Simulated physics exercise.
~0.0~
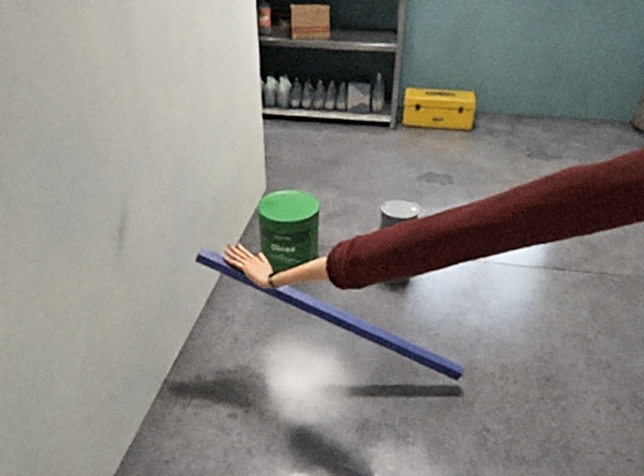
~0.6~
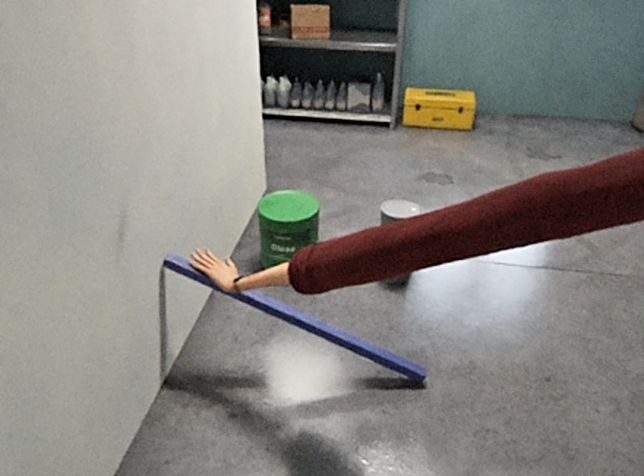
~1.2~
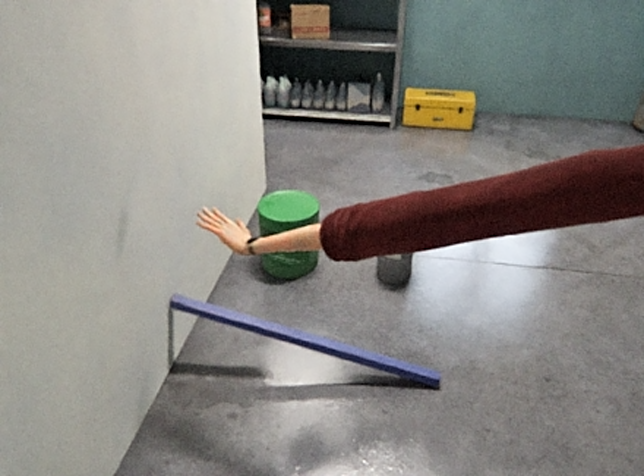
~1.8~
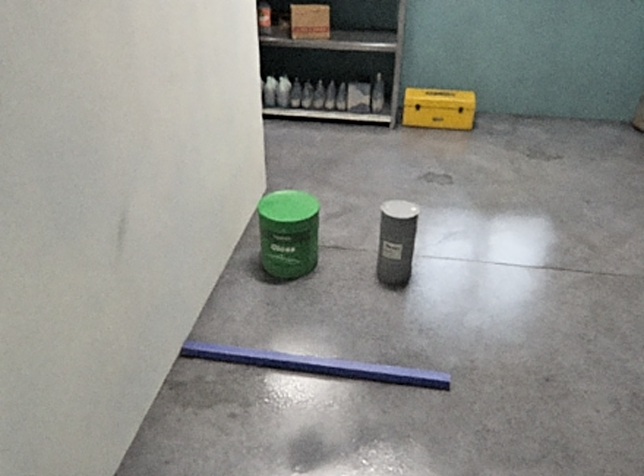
On a concrete floor, a hand leaning a blue pole against a bare wall and letting go, the pole sliding down flat.
